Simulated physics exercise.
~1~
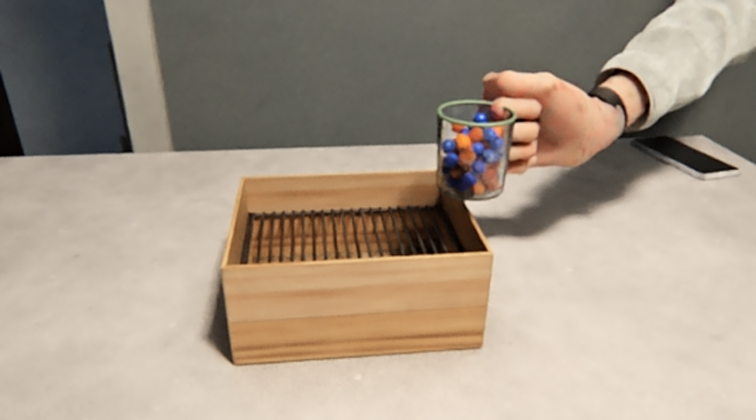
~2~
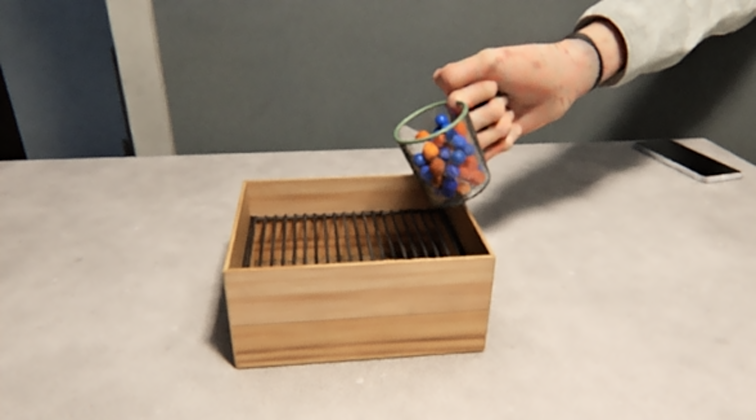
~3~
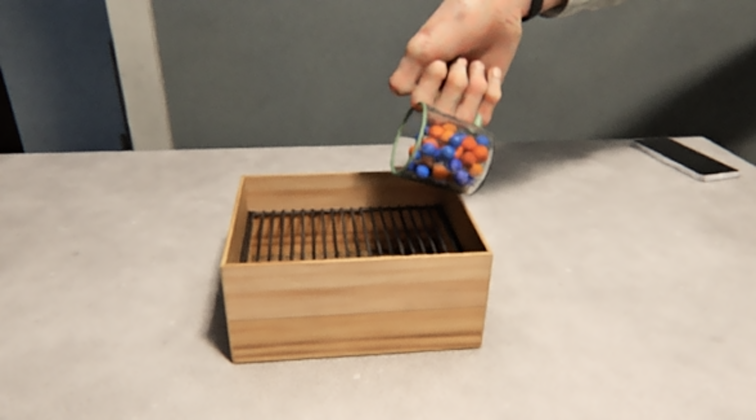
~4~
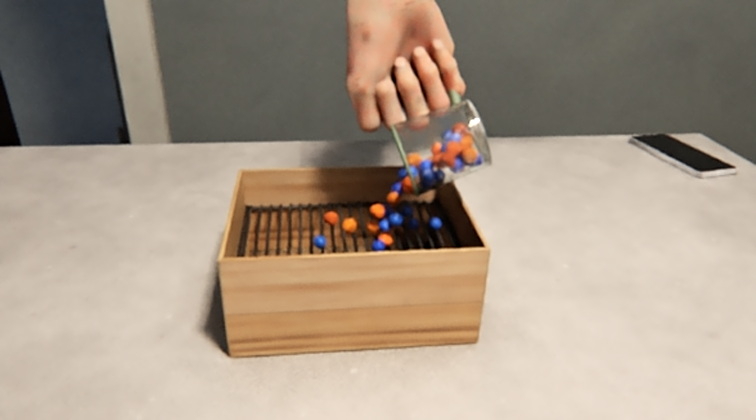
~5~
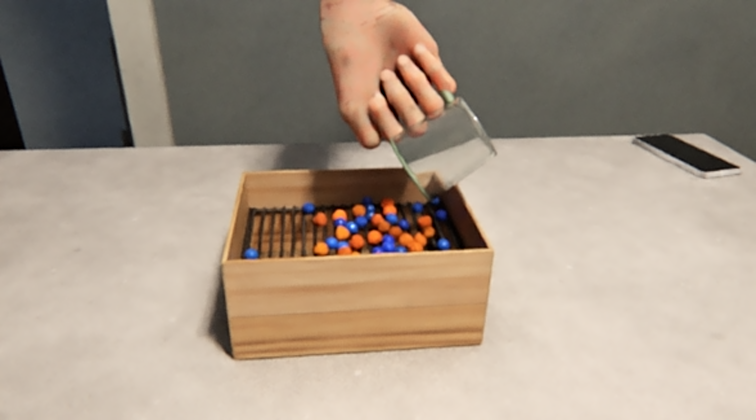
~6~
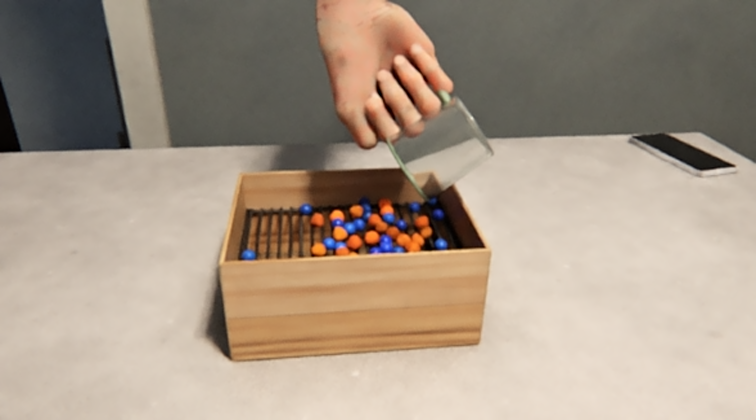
On a pale tabletop near a phone, a hand moves a clear cup of blue and orange balls left over a wooden box strung with dark wires and tips it, pouring them all out; both colours end up resting on the wires beneath the emptied cup.
